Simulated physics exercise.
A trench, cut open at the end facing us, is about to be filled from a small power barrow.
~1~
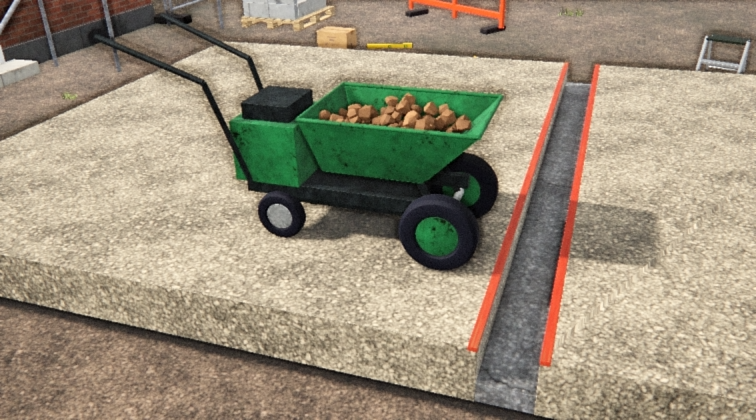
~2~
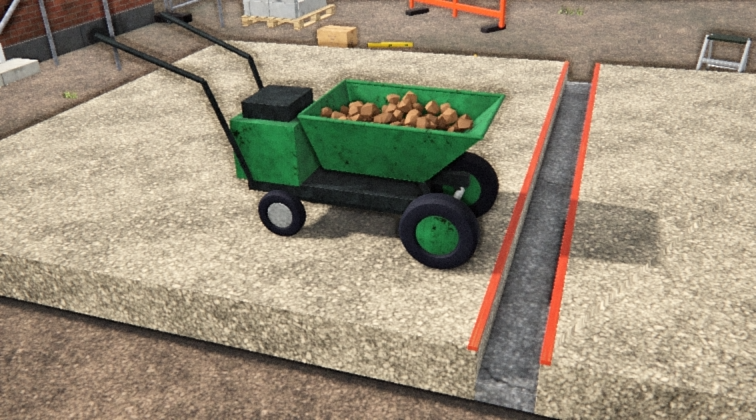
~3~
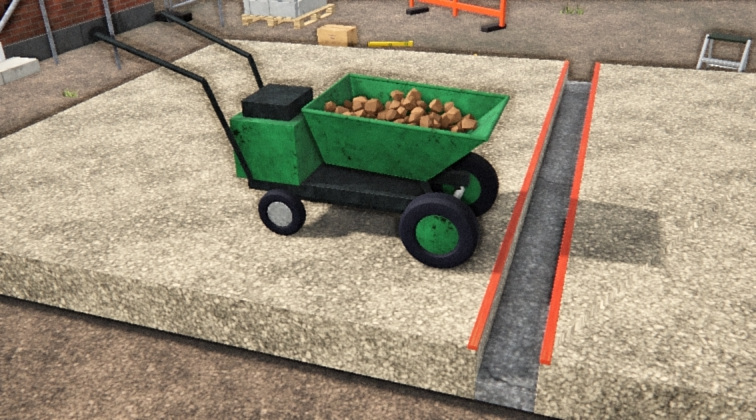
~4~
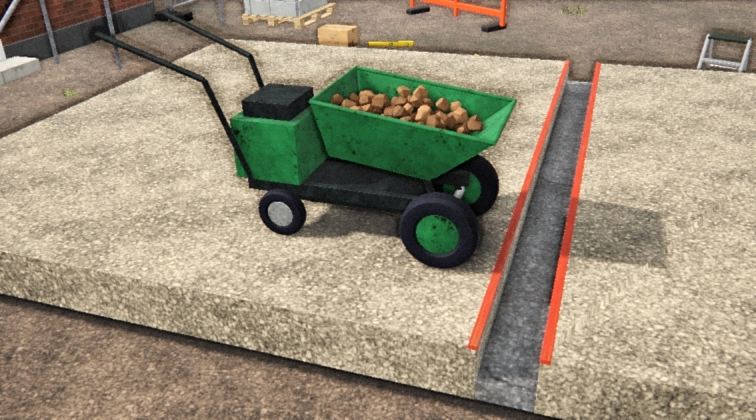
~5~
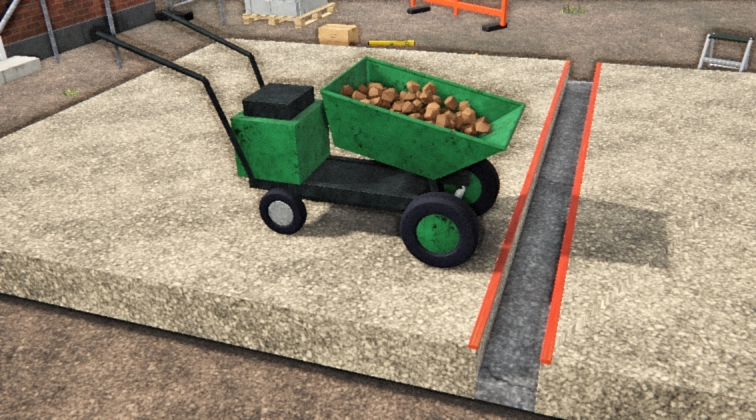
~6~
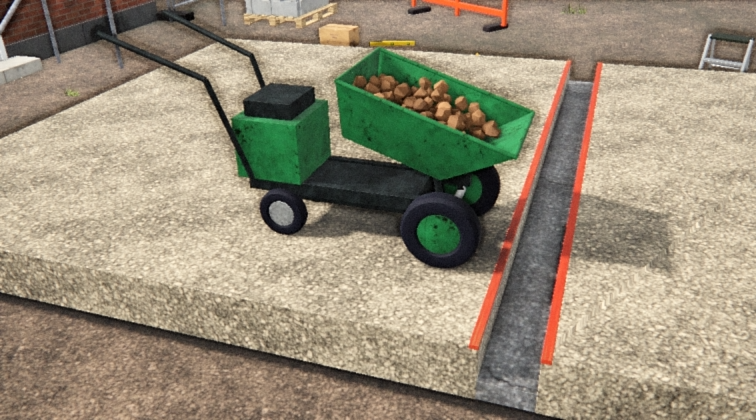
In the video, a green power barrow loaded with brown clods stands on a pale slab beside a narrow, orange-edged trench; its skip begins level, then gradually tilts forward to the right, its rear rising while the wheels stay still.
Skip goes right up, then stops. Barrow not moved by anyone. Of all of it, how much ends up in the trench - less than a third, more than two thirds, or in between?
Of all of it, less than a third ends up there.
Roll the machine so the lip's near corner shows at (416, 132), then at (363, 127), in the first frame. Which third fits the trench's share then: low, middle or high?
Well, for the first stop the answer is beyond two thirds, and for the second it is the middle third.
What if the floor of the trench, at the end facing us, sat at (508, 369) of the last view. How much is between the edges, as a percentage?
About 10 per cent.
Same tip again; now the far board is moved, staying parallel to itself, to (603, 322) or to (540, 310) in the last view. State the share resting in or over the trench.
The first try gives 60 percent, then the second gives 0 percent.
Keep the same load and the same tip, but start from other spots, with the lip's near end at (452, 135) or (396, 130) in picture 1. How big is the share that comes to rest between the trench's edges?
40 % and 90 %.
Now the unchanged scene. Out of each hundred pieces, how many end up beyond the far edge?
Result: Close to 90 %.
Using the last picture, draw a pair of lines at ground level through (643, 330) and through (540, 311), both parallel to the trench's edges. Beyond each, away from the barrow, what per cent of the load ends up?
Close to 30 per cent, then close to 90 per cent.
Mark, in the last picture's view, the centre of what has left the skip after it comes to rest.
Around (614, 257).
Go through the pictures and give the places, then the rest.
The first picture shows lip of the skip (479, 138), level; top of the load (388, 120), clay clods; first edge of the trench (487, 303); far edge (554, 315), the trench under half as wide as the skip, and about as deep as wide.
The second picture shows lip of the skip (481, 138), level; top of the load (389, 118).
The third picture shows lip of the skip (486, 140), tipped barely; top of the load (383, 116).
The fourth picture shows lip of the skip (494, 144), tipped a little; top of the load (367, 111).
The fifth picture shows lip of the skip (504, 149), tipped a little; top of the load (376, 104).
The sixth picture shows lip of the skip (515, 157), tipped clearly; top of the load (387, 98); first edge of the trench (488, 301); far edge (555, 313).
Just after the last frame, skip tipped steeply; every one in the skip.
A moment on, skip tipped steeply; the larger part in the skip; about a tenth beyond it; about a tenth falling.
Further on, skip tipped right over; about a tenth in the skip; just a few in or heaped over the trench; the larger part beyond it.
When it is over, skip tipped right over; just a few in the skip; about a tenth in or heaped over the trench; the larger part beyond it.
